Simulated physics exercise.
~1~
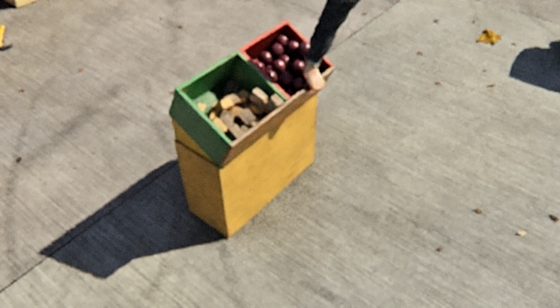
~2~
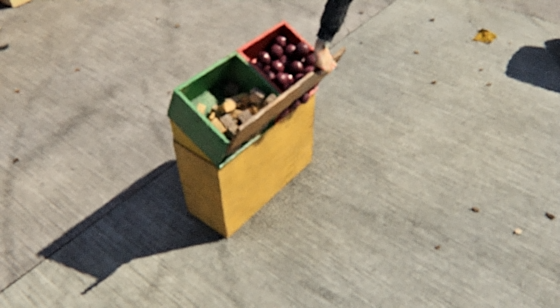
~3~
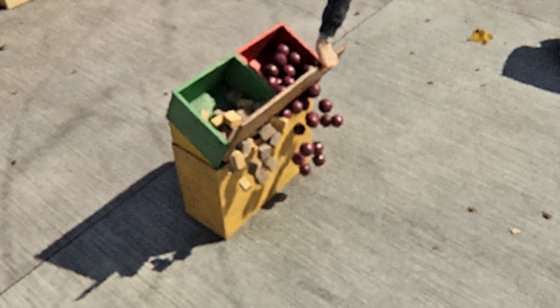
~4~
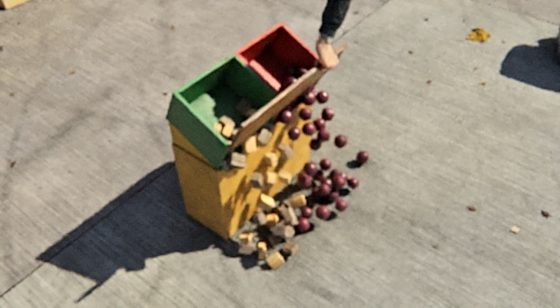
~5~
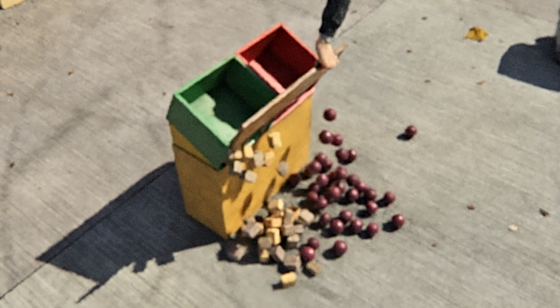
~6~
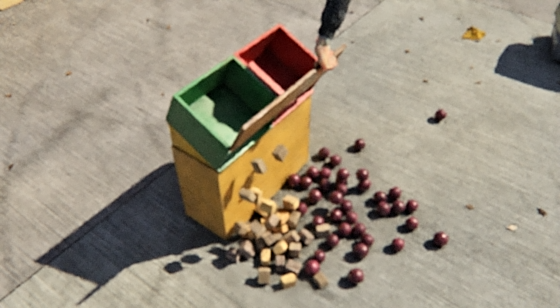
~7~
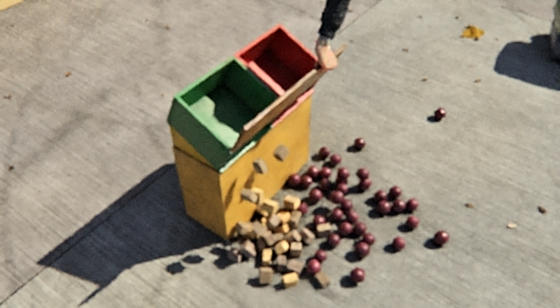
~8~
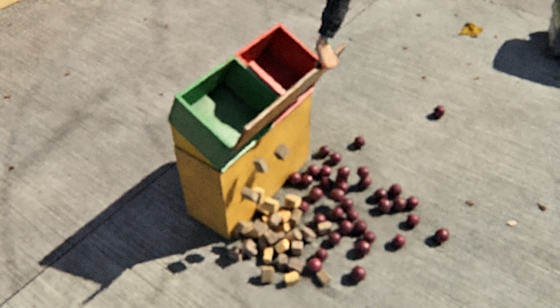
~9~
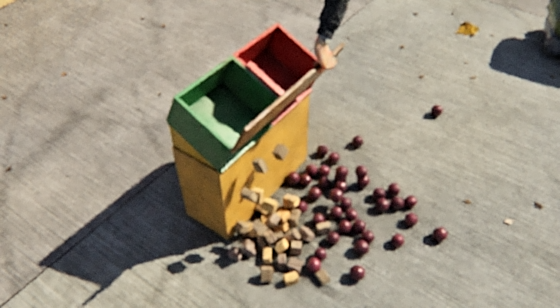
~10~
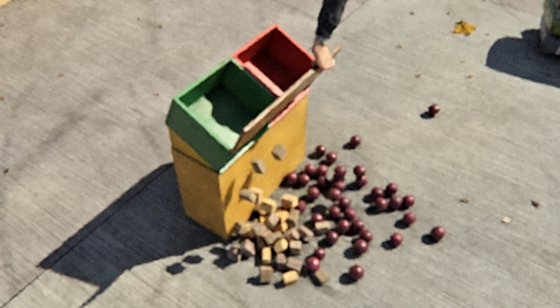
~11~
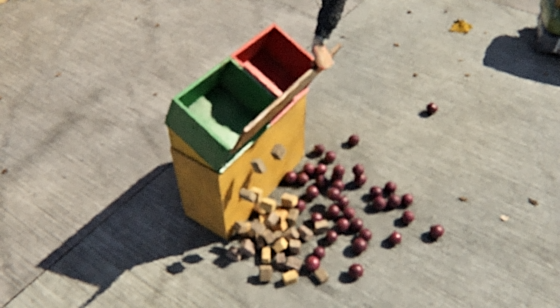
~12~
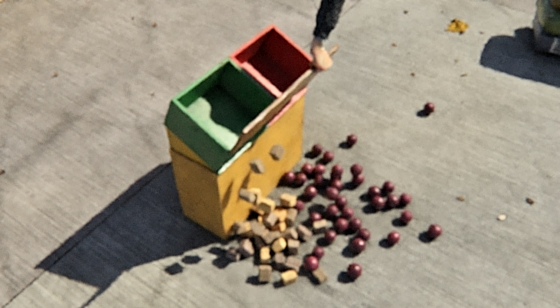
To begin with, a green bin of small wooden blocks and a red bin of round, dark red onions sit side by side on a yellow stand on sunlit concrete, while a hand reaches in at the upper right. The hand lifts the wooden gate along the front of the bins. Onions and blocks start tumbling out over the yellow side. They pour down together, the onions rolling out to the right and the blocks heaping near the base. Both bins empty, and the spilled load comes to rest on the ground as the hand still holds the gate.
